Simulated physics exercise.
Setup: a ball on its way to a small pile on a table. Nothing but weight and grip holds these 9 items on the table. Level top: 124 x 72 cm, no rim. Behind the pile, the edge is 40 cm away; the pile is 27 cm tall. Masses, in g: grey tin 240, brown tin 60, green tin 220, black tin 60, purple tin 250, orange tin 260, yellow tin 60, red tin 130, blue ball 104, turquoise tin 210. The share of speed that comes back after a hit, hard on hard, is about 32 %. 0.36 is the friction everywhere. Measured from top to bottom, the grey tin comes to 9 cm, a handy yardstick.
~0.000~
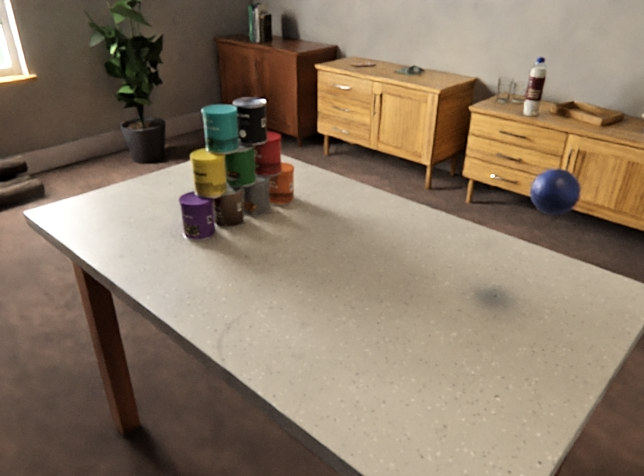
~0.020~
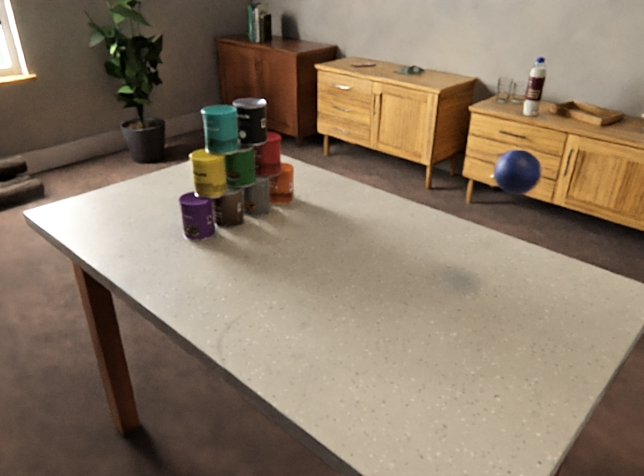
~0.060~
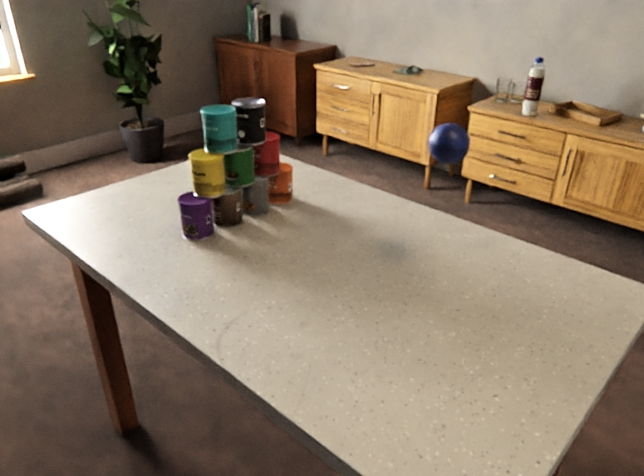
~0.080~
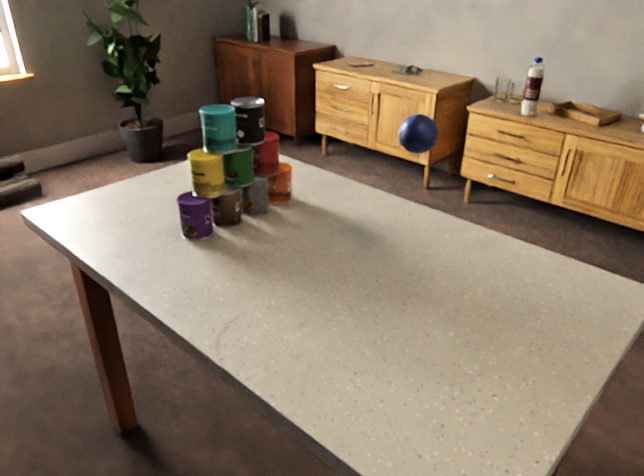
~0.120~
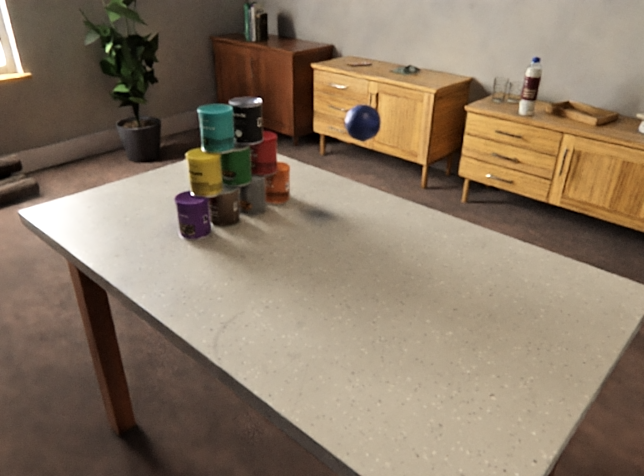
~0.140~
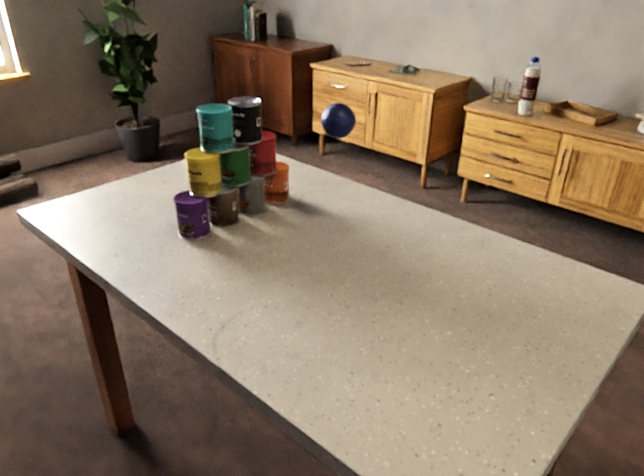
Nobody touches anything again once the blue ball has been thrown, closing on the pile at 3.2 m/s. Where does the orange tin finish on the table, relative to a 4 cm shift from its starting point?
It finishes inside that mark.
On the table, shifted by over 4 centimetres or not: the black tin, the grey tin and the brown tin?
First, the black tin is moved away; second, the grey tin stays in its position; third, the brown tin stays in its position.
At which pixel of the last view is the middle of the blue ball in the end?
Somewhere around (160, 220).
After 0.34 s, blue ball near (235, 82); black tin leaning 7°; red tin slid 2 cm.
After 0.74 s, blue ball near (188, 256); black tin on its side; red tin slid 2 cm.
After 1.04 s, blue ball near (167, 231); black tin on its side; red tin slid 2 cm.
At rest (2.2 s), tipped over on the table, black tin; the other 8 in place, give or take 4 cm. Seen from the same camera at the end, orange tin near (275, 183).
